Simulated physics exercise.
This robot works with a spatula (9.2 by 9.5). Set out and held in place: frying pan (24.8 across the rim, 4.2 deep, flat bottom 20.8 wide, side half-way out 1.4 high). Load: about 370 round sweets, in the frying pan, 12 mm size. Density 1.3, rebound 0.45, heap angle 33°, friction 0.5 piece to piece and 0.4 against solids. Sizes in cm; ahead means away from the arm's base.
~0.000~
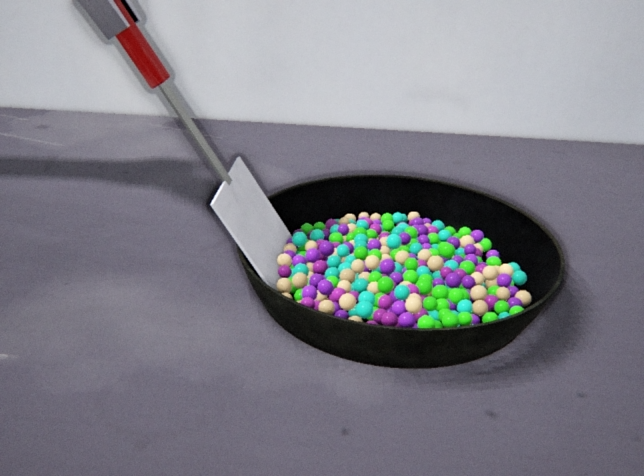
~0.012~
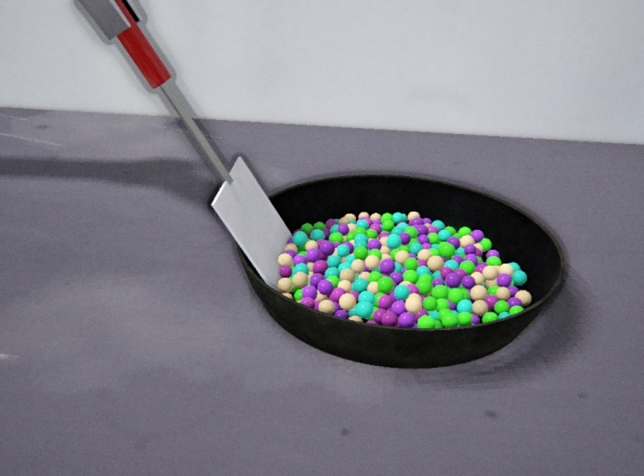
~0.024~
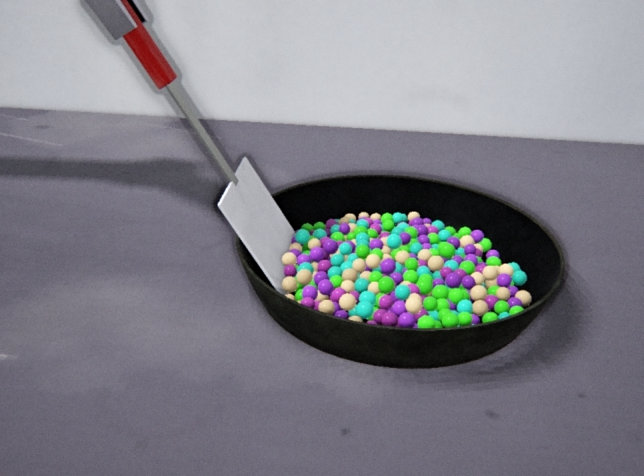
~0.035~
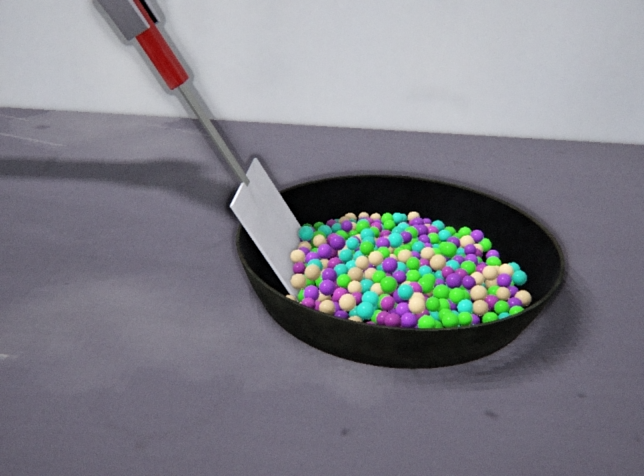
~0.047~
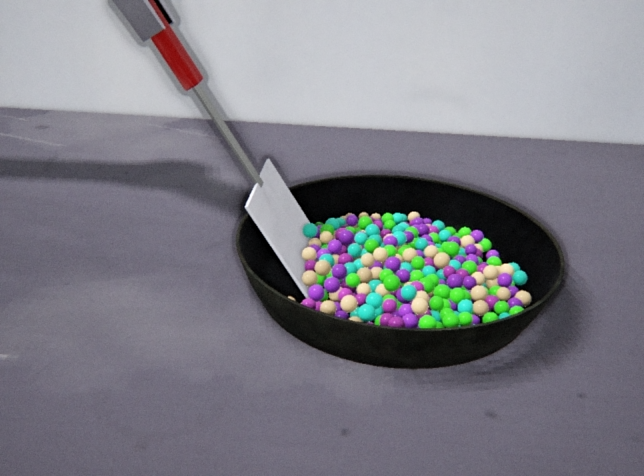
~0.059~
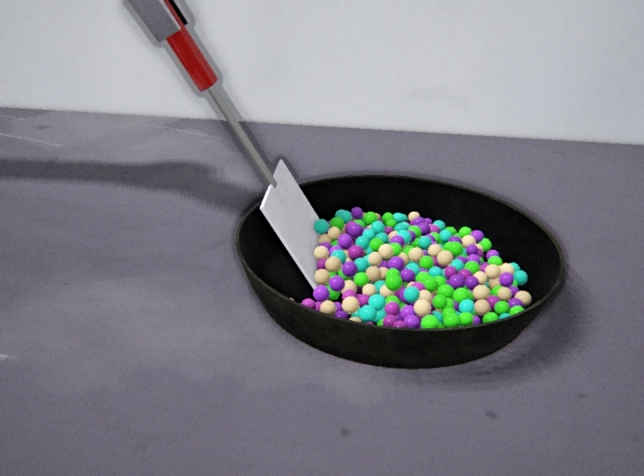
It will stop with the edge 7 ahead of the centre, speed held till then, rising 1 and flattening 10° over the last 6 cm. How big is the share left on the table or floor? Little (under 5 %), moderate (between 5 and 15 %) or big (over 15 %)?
Share on the table or floor: Moderate (between 5 and 15 %).
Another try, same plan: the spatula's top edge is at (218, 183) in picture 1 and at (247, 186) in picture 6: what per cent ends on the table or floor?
Some 0 per cent.
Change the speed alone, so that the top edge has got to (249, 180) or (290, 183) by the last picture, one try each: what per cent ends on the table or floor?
About 5 and 20 per cent.
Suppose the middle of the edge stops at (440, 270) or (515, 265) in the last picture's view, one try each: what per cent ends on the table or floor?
Some 0 and 35 per cent.
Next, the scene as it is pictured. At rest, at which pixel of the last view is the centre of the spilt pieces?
Near (637, 293).
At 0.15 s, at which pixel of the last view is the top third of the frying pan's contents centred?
At about (441, 244).
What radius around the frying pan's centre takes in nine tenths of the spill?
About 30 cm.
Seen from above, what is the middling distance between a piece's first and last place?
Roughly 5 cm.
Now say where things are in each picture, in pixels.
In the first frame, spatula top edge at (226, 179), sloping 58°; upper third of the load around (390, 262), from x 285 to 525, top at y 215; 369 in the frying pan.
In the second frame, spatula top edge at (227, 179), sloping 58°; upper third of the load around (390, 262), from x 285 to 525, top at y 220.
In the third frame, spatula top edge at (233, 179), sloping 58°; upper third of the load around (388, 262), from x 290 to 525, top at y 220.
In the fourth frame, spatula top edge at (244, 180), sloping 58°; upper third of the load around (387, 261), from x 285 to 525, top at y 220.
In the fifth frame, spatula top edge at (258, 181), sloping 58°; upper third of the load around (381, 255), from x 285 to 525, top at y 220.
In the sixth frame, spatula top edge at (272, 182), sloping 58°; upper third of the load around (383, 254), from x 290 to 525, top at y 215; 369 in the frying pan.
After 0.10 s, sloping 58°, highest piece 6 above the table; 369 in the frying pan.
After 0.15 s, sloping 54°, highest piece 6 above the table; 369 in the frying pan.
After 0.37 s, sloping 48°, highest piece 6 above the table; 333 in the frying pan, 34 on the table or floor, 2 on the blade or in flight.
After 1.42 s, sloping 48°, highest piece 5 above the table; 333 in the frying pan, 36 on the table or floor.
At rest, 333 in the frying pan, 36 on the table or floor. That is 10 % on the table or floor.
